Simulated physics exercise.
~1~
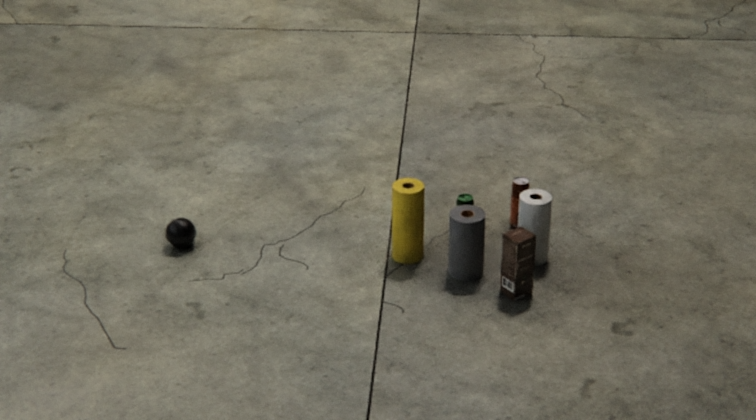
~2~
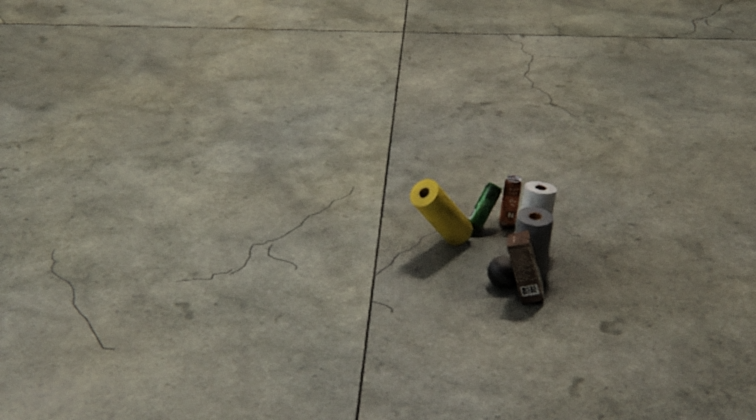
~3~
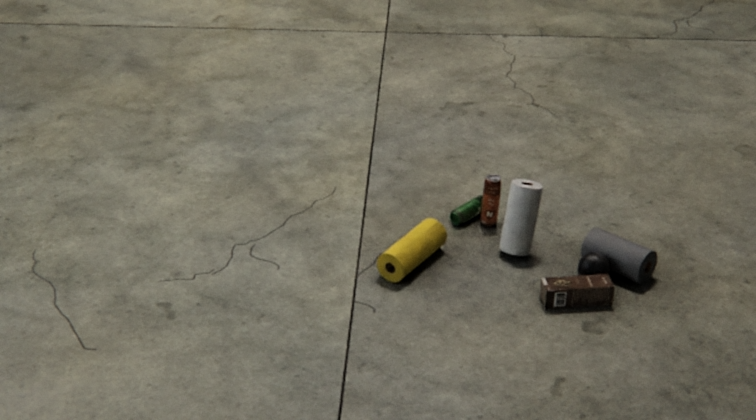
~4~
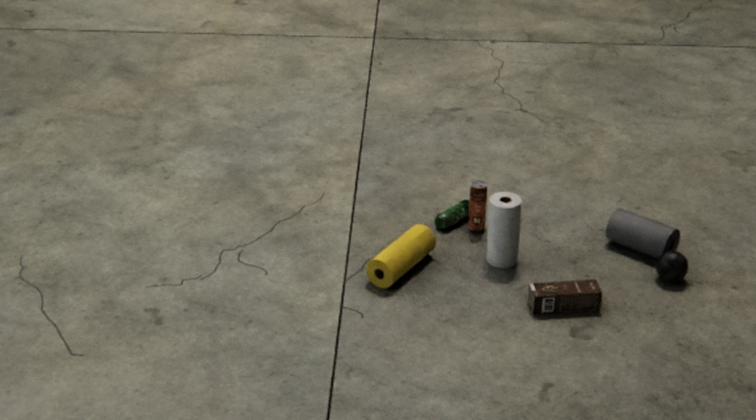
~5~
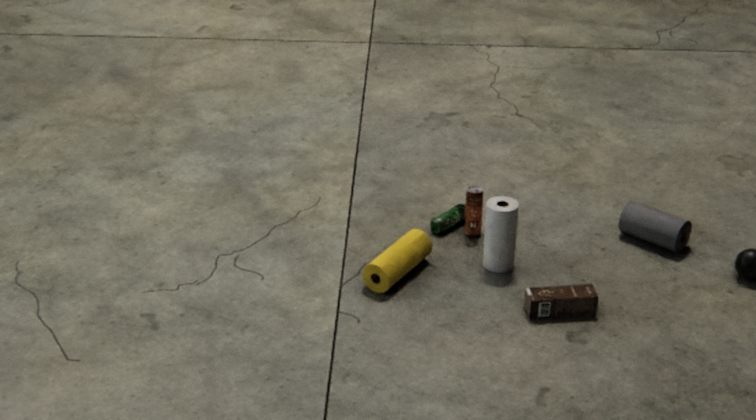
A yellow roll stood on a concrete floor with other rolls, cans and a brown carton as a black ball rolled in from the left, toppling the yellow and grey rolls, green can and carton before rolling right, leaving the white roll and orange can upright.
